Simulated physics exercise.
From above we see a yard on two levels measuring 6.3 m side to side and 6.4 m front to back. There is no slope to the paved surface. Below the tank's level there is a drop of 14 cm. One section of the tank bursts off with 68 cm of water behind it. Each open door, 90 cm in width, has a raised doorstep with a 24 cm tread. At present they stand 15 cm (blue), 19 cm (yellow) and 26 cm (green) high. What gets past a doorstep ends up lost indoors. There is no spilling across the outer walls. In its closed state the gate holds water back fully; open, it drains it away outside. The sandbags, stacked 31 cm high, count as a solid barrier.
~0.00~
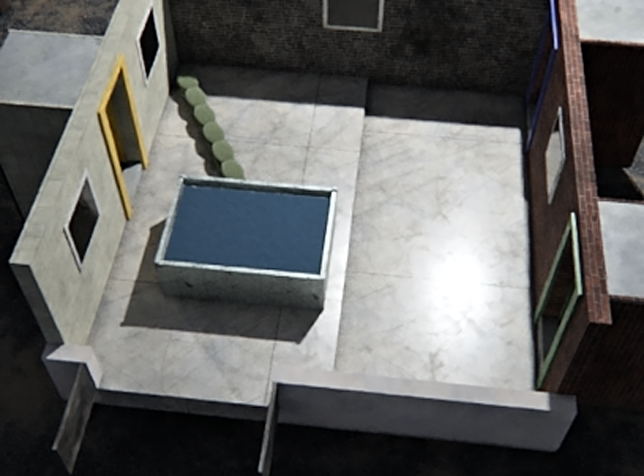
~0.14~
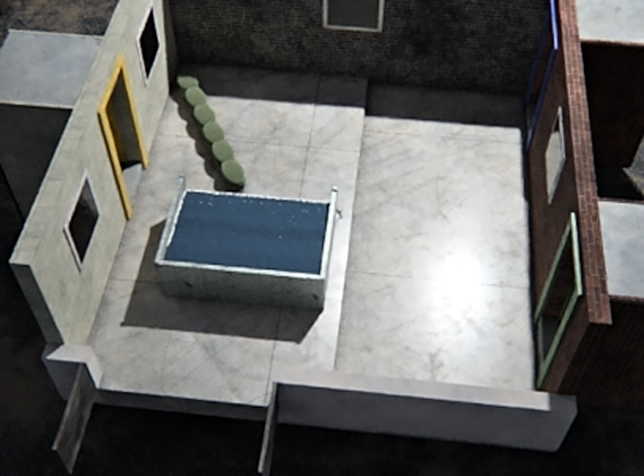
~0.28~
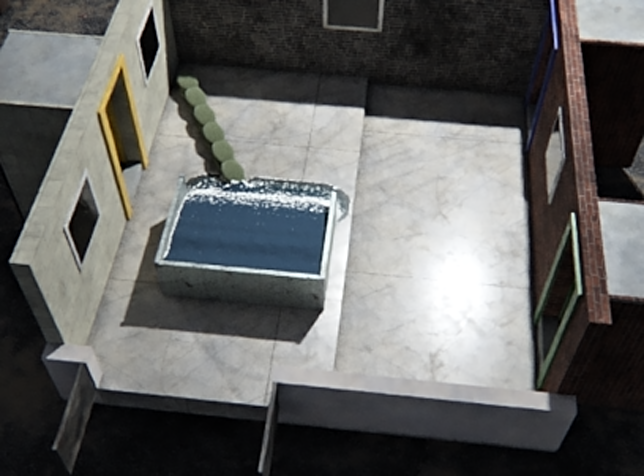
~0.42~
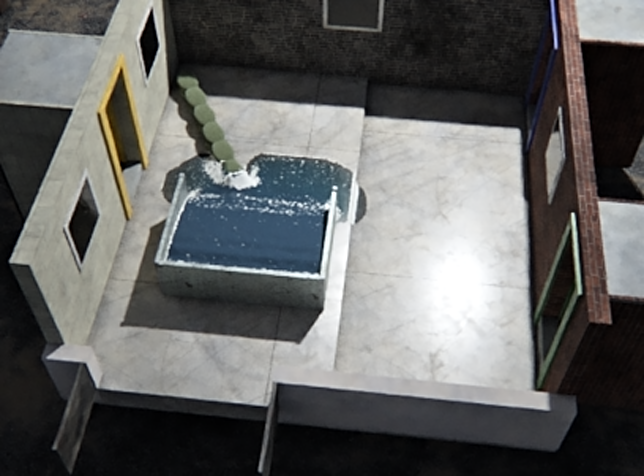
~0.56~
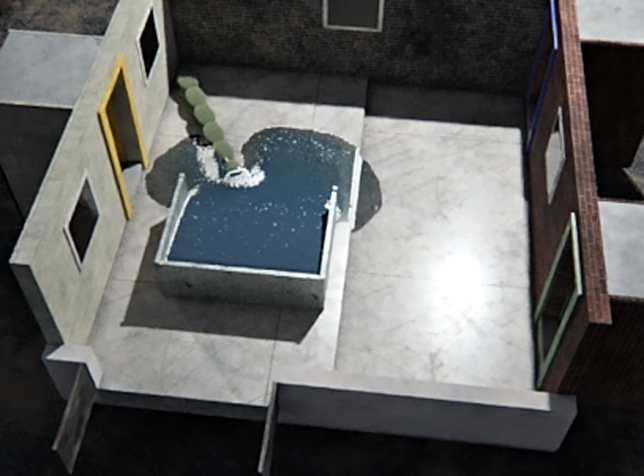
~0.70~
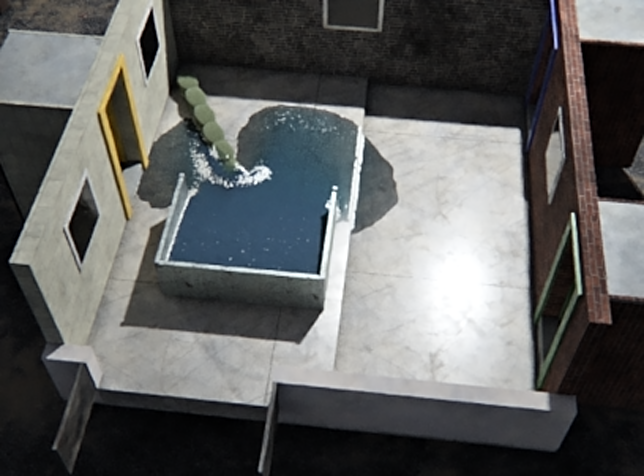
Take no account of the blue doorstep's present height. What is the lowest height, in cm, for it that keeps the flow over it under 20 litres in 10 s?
It would need to be about 21 cm high.
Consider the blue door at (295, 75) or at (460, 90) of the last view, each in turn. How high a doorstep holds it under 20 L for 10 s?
Minimums: Roughly 24 cm and 12.5 cm.
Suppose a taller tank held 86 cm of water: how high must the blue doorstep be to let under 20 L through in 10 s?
Required height: Approx. 29 cm.
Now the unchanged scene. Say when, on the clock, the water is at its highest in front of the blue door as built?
Near 3.2 seconds.
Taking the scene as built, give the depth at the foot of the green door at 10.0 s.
It works out to about 8.5 centimetres deep.
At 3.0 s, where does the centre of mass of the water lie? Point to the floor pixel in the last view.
The centre of all the water is around (290, 146).
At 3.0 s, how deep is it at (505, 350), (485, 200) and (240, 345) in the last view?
In order: Around 0, 0 and 0 cm.
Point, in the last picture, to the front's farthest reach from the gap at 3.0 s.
At about (517, 98).
After 1.4 s water covers 35 % of the floor, deepest (38 cm) near (180, 93); it has not reached the blue door.
After 3.0 s water covers 50 % of the floor, deepest (34 cm) near (517, 98); 25 cm at the blue door, 13 litres in over its 15 cm doorstep.
After 10.0 s water covers 85 % of the floor, deepest (14 cm) near (341, 402); 6 cm at the blue door, 64 litres in over its 15 cm doorstep.
At the blue door as built, the water arrived by 2.6 s and peaked near 27 cm at 3.2 s.
Run again over the same 10 s with other heights there, 30 litres in over 19.5 cm, 14 litres over 23 cm. The limit of 20 litres is kept from about 21 cm up.
